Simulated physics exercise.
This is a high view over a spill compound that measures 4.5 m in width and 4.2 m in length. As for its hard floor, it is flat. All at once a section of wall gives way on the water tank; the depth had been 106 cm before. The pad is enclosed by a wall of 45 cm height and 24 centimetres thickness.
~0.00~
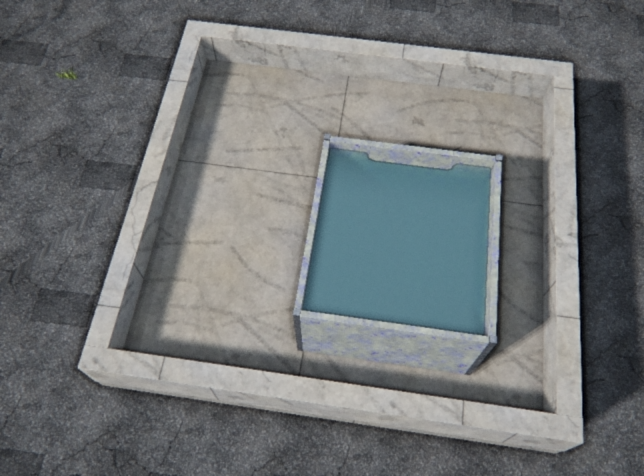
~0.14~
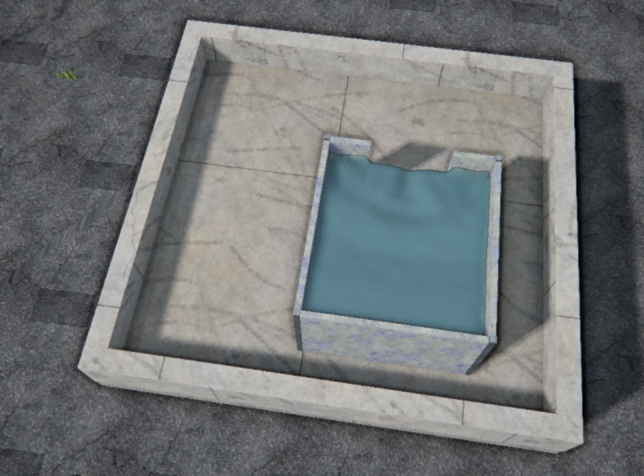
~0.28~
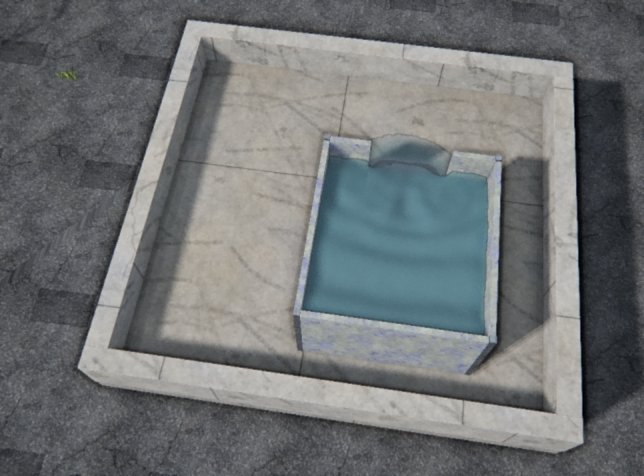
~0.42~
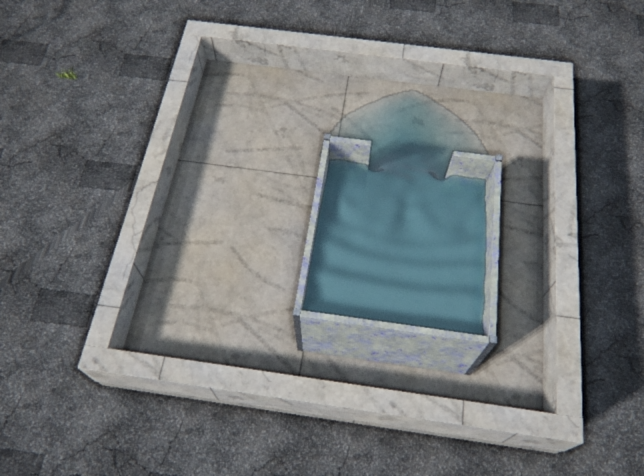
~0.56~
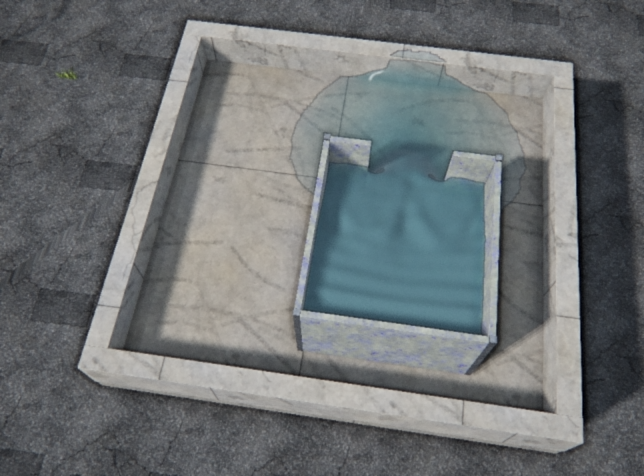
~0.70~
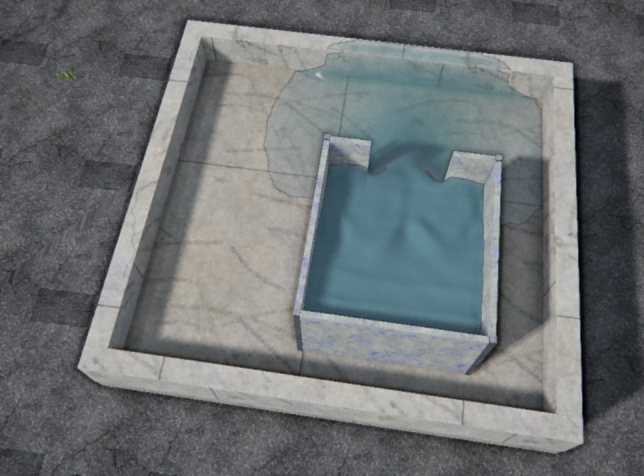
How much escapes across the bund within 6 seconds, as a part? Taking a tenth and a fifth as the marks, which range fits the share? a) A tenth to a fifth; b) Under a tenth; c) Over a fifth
b, under a tenth.
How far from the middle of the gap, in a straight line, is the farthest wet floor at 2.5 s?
I'd put it close to 3.4 m.
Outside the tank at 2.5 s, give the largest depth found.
About 46 cm at most.
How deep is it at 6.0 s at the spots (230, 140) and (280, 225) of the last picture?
Depths, in the order asked: Roughly 13 cm, then 17 cm.
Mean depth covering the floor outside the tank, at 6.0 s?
The depth comes to around 17 centimetres.
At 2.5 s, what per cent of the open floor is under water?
Some 75 per cent of the floor is wet.
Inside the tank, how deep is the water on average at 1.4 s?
The mean depth is around 62 cm.
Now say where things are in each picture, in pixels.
In the first picture, still water, 106 cm deep, in the water tank at (403, 235).
In the second picture, water pours out at (404, 188) and has run 0.5 m, to (440, 191); deepest outside 46 cm, 106 cm at the water tank's back.
In the third picture, the front is at (424, 144), 0.9 m from the gap at (404, 188); 0.9 m2 of floor is under water; 104 cm left at the back of the water tank.
In the fourth picture, water pours out at (403, 190) and has run 1.6 m, to (419, 98); deepest outside 62 cm, 94 cm at the water tank's back.
In the fifth picture, the front is at (479, 94), 2.0 m from the gap at (404, 189); 4.3 m2 of floor is under water; 90 cm left at the back of the water tank.
In the sixth picture, water pours out at (403, 190) and has run 2.3 m, to (526, 99); deepest outside 66 cm, 90 cm at the water tank's back.
After 1.1 s water covers 40 % of the floor and is deepest (86 cm) near (407, 85); 0 % is over the wall.
After 1.4 s water covers 45 % of the floor and is deepest (72 cm) near (420, 87); 2 % is over the wall.
After 2.5 s water covers 60 % of the floor and is deepest (46 cm) near (205, 73); 5 % is over the wall.
After 4.0 s water covers 80 % of the floor and is deepest (41 cm) near (354, 393); 6 % is over the wall.
After 6.0 s water covers 80 % of the floor and is deepest (33 cm) near (528, 368); 6 % is over the wall.
